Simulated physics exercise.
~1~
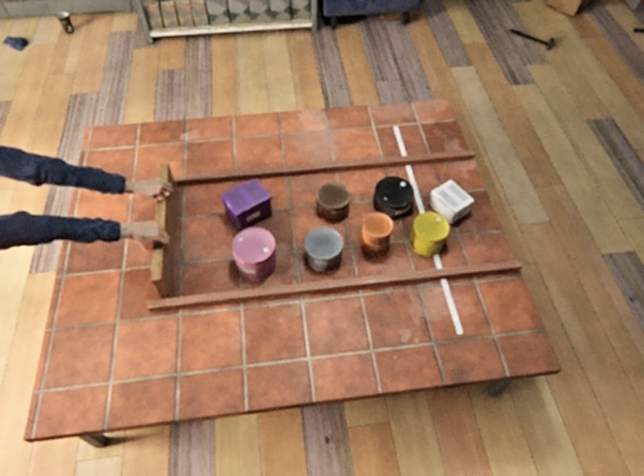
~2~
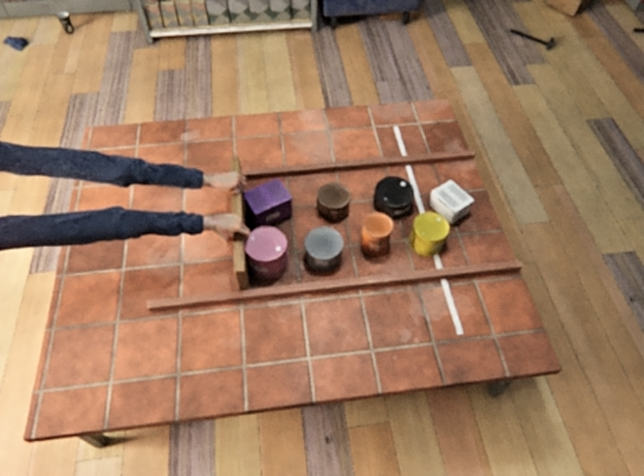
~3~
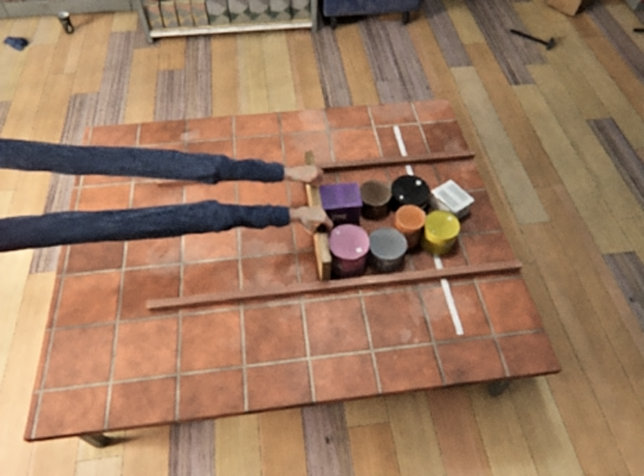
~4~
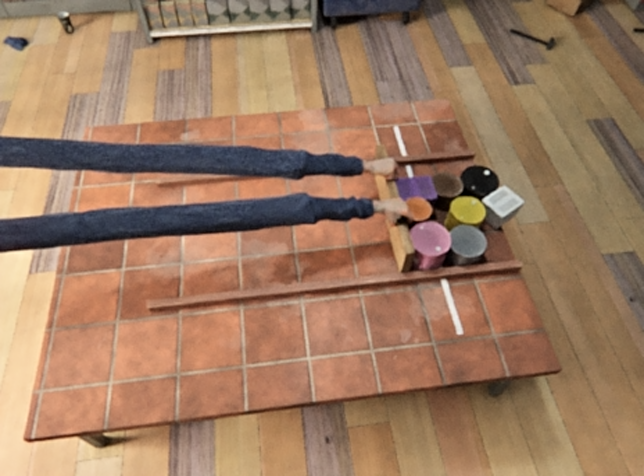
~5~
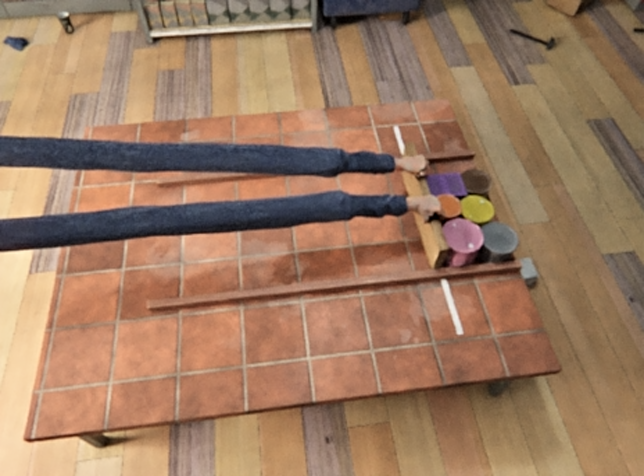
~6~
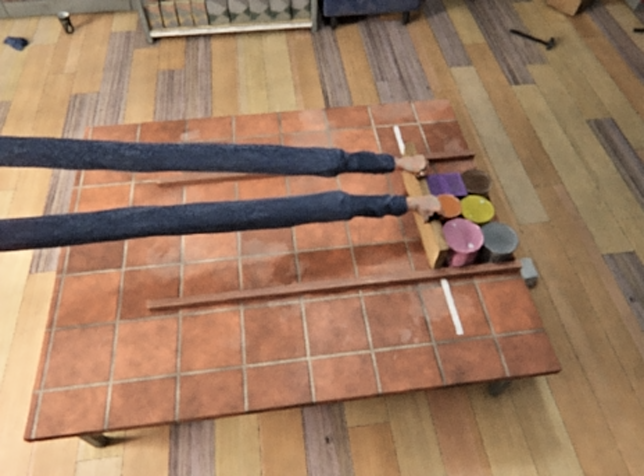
Two arms in dark blue sleeves reach from the left over a reddish tiled table on a wooden floor, seen from above, holding an upright wooden plank between two long rails. To its right sit a purple box and pink canister, then brown, grey, black, orange and yellow containers and a white box near a strip of white tape. The hands push the plank rightward, gathering the objects into a tight cluster. They cross the tape toward the right edge, where the black container and white box go over. The plank stops around the tape, the others crowded at the edge.
